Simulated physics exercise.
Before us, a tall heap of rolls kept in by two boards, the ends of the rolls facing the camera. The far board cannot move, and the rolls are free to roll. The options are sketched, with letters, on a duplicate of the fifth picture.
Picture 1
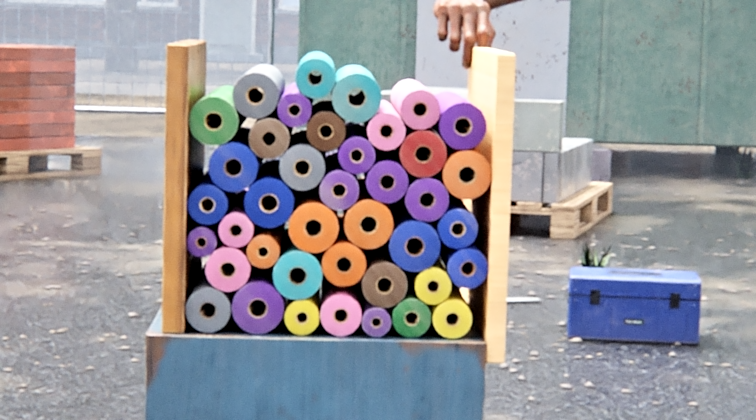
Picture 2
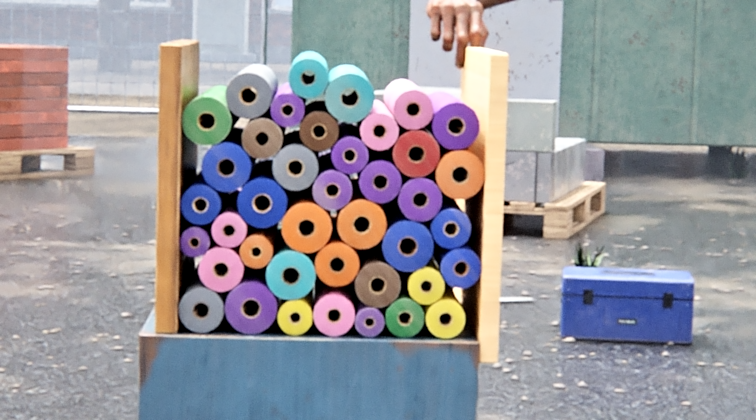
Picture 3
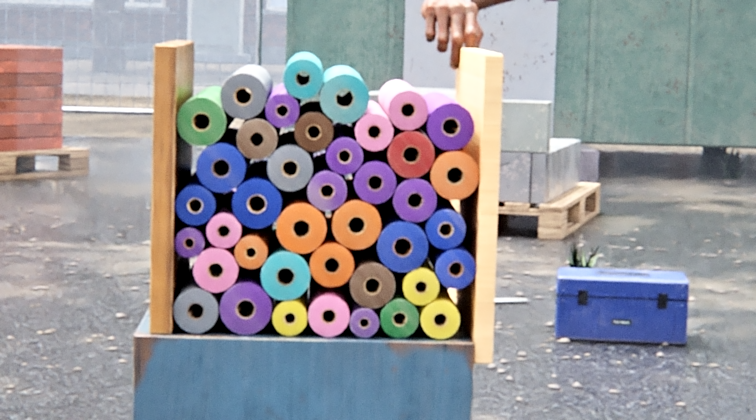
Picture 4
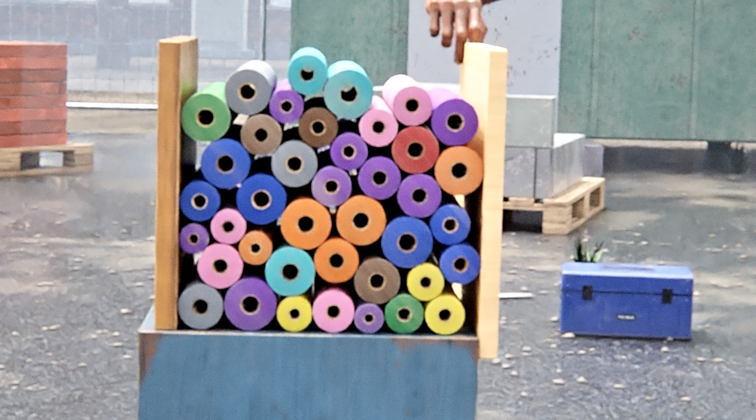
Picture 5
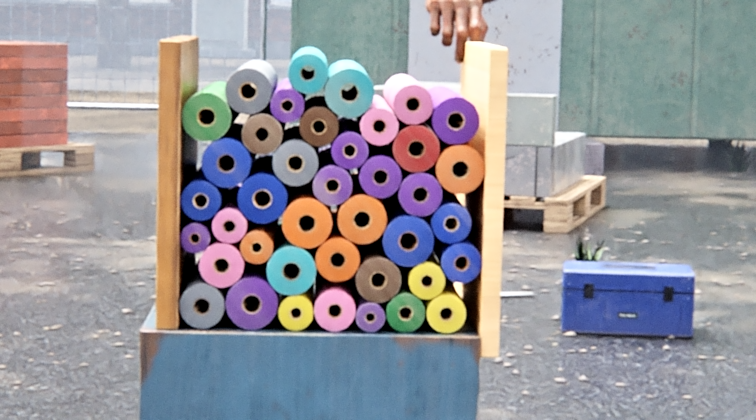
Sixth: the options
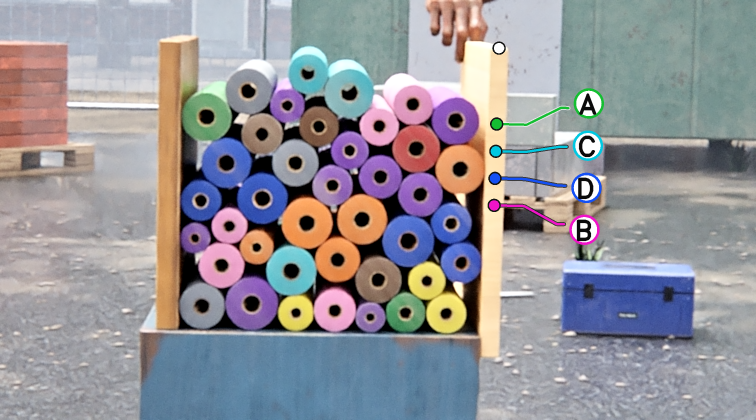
A tall heap of colorful rolls sat between two upright boards, barely moving apart from a slight shift of the whole view, while a hand hung above the right board beside a blue toolbox.
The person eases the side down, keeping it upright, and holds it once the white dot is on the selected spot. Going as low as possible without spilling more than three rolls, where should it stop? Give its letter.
Slide it to B.
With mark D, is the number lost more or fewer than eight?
At D, fewer than eight.
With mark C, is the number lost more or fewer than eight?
At C, fewer than eight.
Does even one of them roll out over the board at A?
At A: No.
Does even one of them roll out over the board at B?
Yes, at B.
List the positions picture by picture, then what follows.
The first frame shows a grey roll (302, 168); a purple roll (357, 156); a purple roll (294, 110).
The second frame shows a purple roll (288, 110); side board (478, 192).
The third frame shows a grey roll (196, 311); a green roll (399, 319).
The fourth frame shows a yellow roll (426, 282); a pink roll (228, 227).
The fifth frame shows a blue roll (201, 201); a grey roll (295, 163); a purple roll (350, 151).
On the marked copy, A at (496, 124); B at (494, 205); C at (496, 151); D at (495, 179); the white dot at (499, 48).
Taking B. A third of the way, top of the board (487, 117).
Two thirds of the way, top of the board (485, 196).
When it is over, top of the board (484, 204), one out over the board.
As for the rest, A none out over the board; C none out over the board; D one out over the board.
